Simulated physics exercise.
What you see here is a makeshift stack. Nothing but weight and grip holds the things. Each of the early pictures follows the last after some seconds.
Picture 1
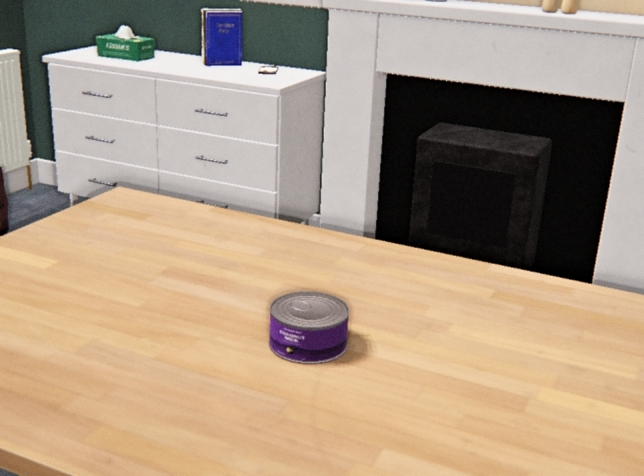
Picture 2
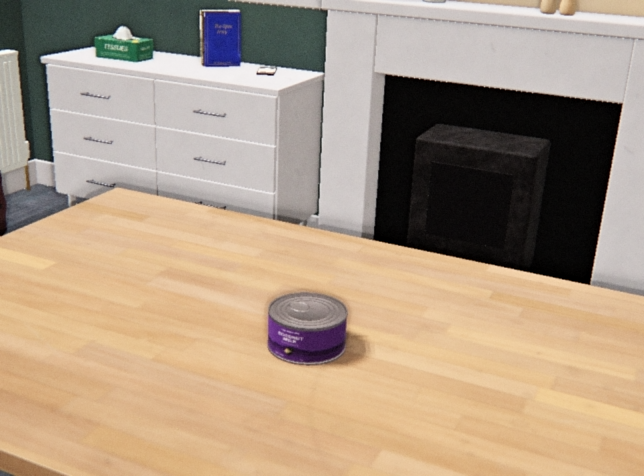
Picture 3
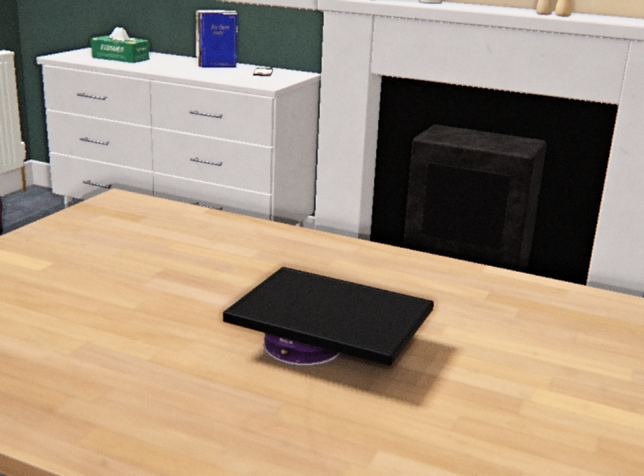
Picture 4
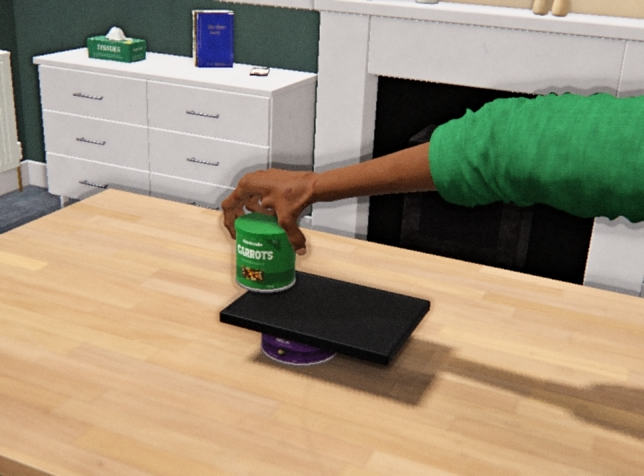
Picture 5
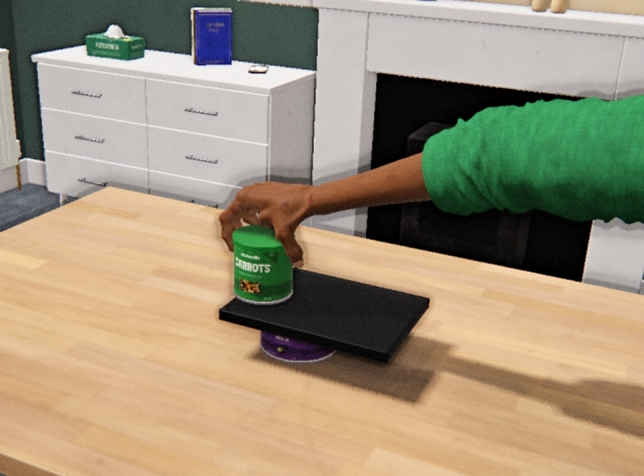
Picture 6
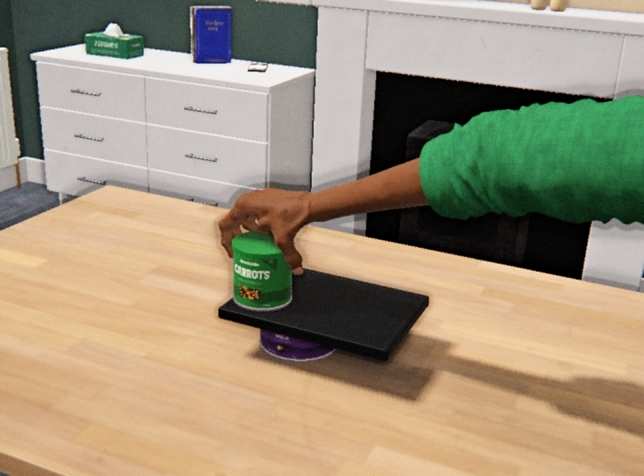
In a room with a white chest of drawers and a dark fireplace behind, a pale wooden table is seen from slightly above, the view drifting very slightly. A purple tin sits alone near the middle, then a flat black lid lies across its top. A brown-skinned hand in a green sleeve, reaching from the right, lowers a green carrots tin onto the lid's left end.
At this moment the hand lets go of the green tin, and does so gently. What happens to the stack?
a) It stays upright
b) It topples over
The answer is a.
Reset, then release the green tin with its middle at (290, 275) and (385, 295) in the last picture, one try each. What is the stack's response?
Result one: The stack stands. Result two: The stack falls.
Then, 0.20 s on from there, no change.
Then, 0.40 s on from there, green tin resting near (263, 271).
In the end, all 3 unmoved. At the end, from the last picture's camera, green tin near (263, 271). The stack keeps its balance.
